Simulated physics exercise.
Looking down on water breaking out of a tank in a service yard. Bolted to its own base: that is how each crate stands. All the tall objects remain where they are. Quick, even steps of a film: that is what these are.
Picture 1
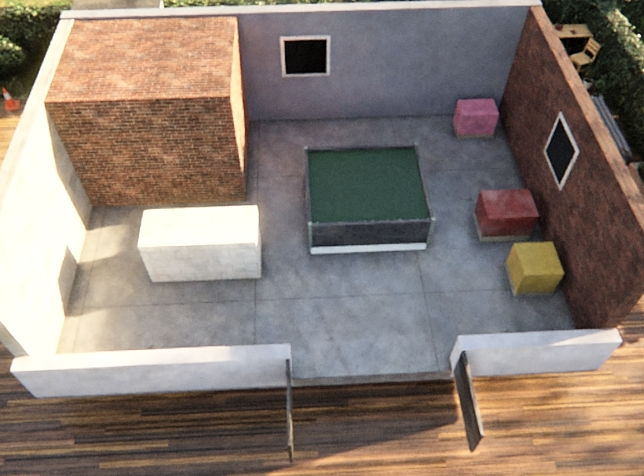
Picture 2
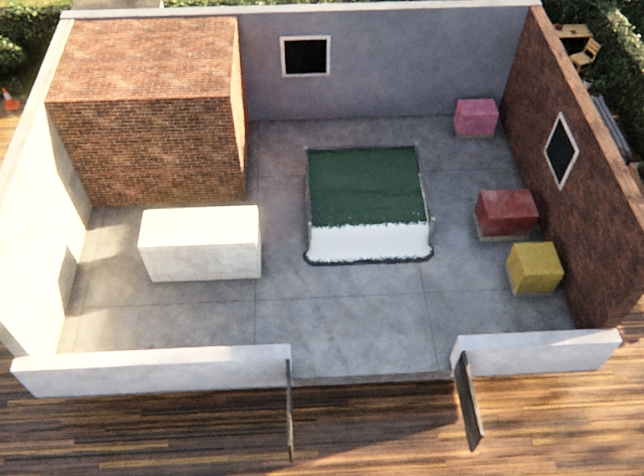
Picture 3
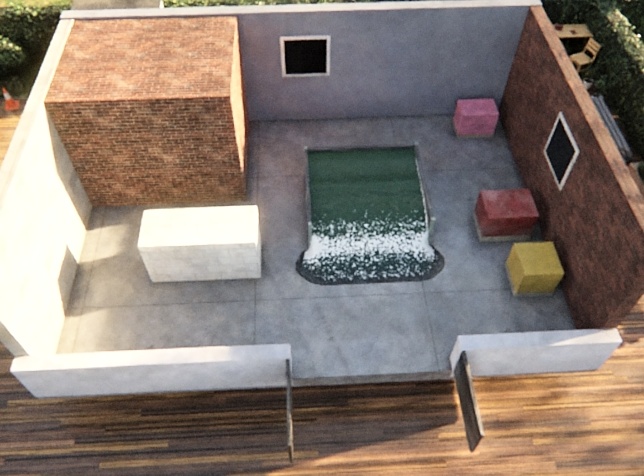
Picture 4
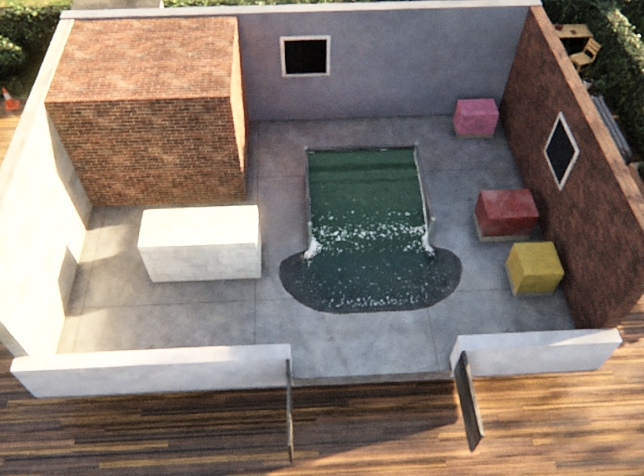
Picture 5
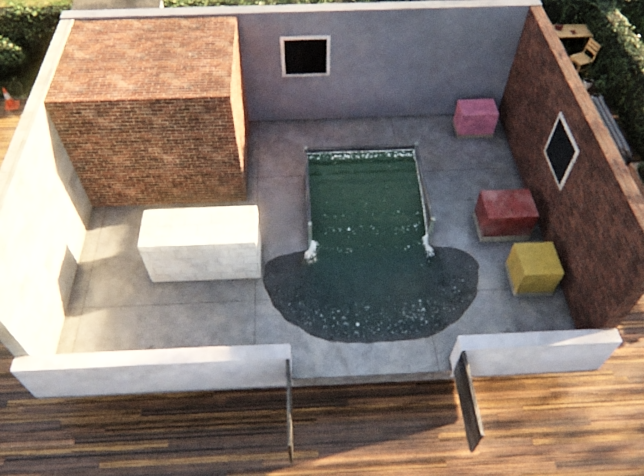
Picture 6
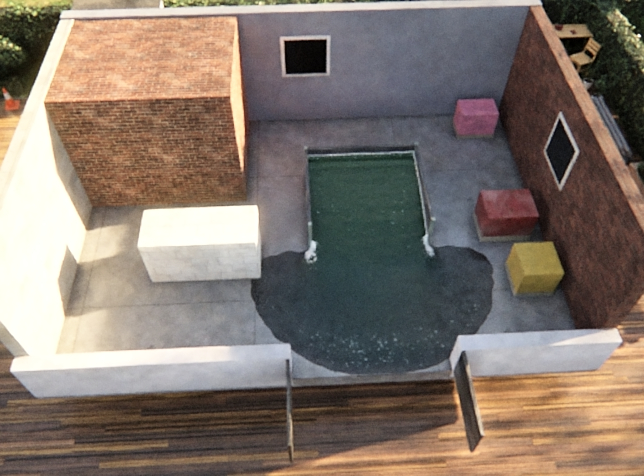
In a walled service yard seen from above, dark green water sits still in an open tank among coloured crates. The near side gives way and water pours out in a white, foaming rush toward the front wall. The foam thins as a dark, rounded pool widens across the concrete near the gateway.
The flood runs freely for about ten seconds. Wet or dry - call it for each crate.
Calls: Yellow crate - wet; red crate - dry; pink crate - dry.
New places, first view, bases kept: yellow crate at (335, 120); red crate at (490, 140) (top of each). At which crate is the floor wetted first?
Answer: The red one.
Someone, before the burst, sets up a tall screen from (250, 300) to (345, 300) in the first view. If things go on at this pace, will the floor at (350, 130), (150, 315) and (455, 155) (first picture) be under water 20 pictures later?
The first point comes out unwetted, the next inundated, the last unwetted.
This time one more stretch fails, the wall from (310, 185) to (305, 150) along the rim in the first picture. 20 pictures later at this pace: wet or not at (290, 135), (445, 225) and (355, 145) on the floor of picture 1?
Going through them in turn: Reached by the flood, then still unsoaked, then reached by the flood.
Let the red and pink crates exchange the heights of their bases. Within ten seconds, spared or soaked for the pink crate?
Pink: Untouched.
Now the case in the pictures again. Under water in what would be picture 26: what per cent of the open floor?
That comes to about 45 per cent.
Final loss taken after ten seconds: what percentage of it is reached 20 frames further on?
Close to 70 out of every hundred.
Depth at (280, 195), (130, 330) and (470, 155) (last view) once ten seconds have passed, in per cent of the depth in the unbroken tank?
First 0, next 4, last 4 in a hundred.
A moment on, water covers 30 % of the floor; the yellow crate water round its plinth, the red crate not reached, the pink crate not reached.
Next, water covers 35 % of the floor; the yellow crate water round its plinth, the red crate not reached, the pink crate not reached.
Then, water covers 45 % of the floor; the yellow crate water round its plinth, the red crate water round its plinth, the pink crate not reached.
Later, water covers 60 % of the floor; the yellow crate water round its plinth, the red crate water round its plinth, the pink crate water round its plinth.
In the end, water covers 80 % of the floor; the yellow crate was topped, the red crate stayed above the water, the pink crate stayed above the water.
